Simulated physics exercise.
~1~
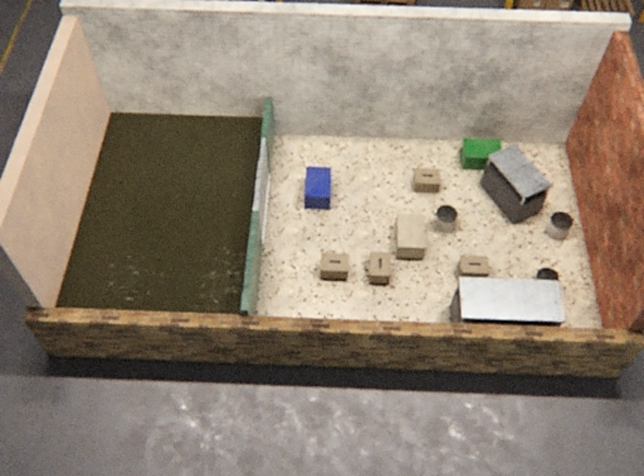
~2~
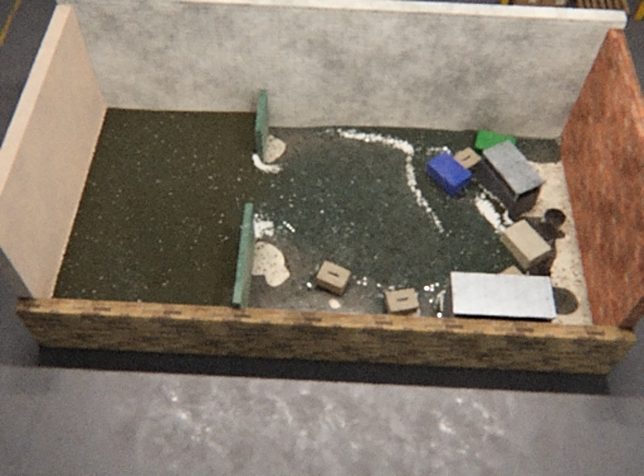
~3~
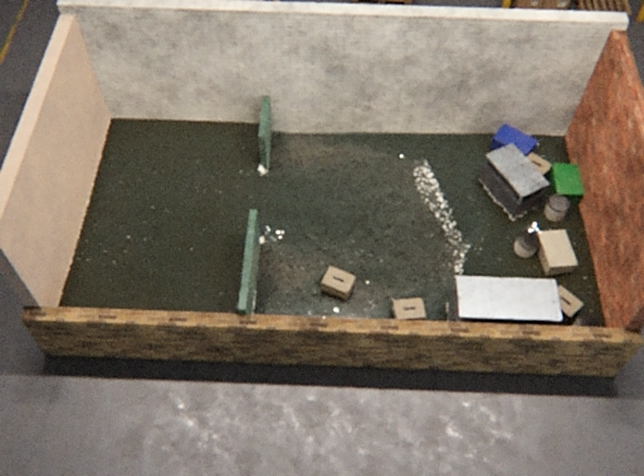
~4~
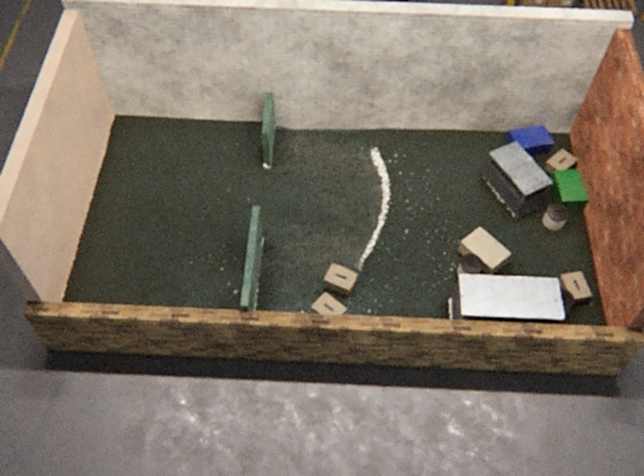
To begin with, dark water fills the left room behind a green dividing wall, while crates, small pails and two larger grey-topped blocks stand on the pale, dry floor at right. A gap then opens in the divider and water spreads through it, edged with white foam. The blue crate is swept right toward the green crate, and several tan crates shift too. Water next covers the whole right room, crowding objects near the brick wall. Finally, a curved foam line moves back left, two tan crates rest near the divider, and the blue and green crates remain at far right.
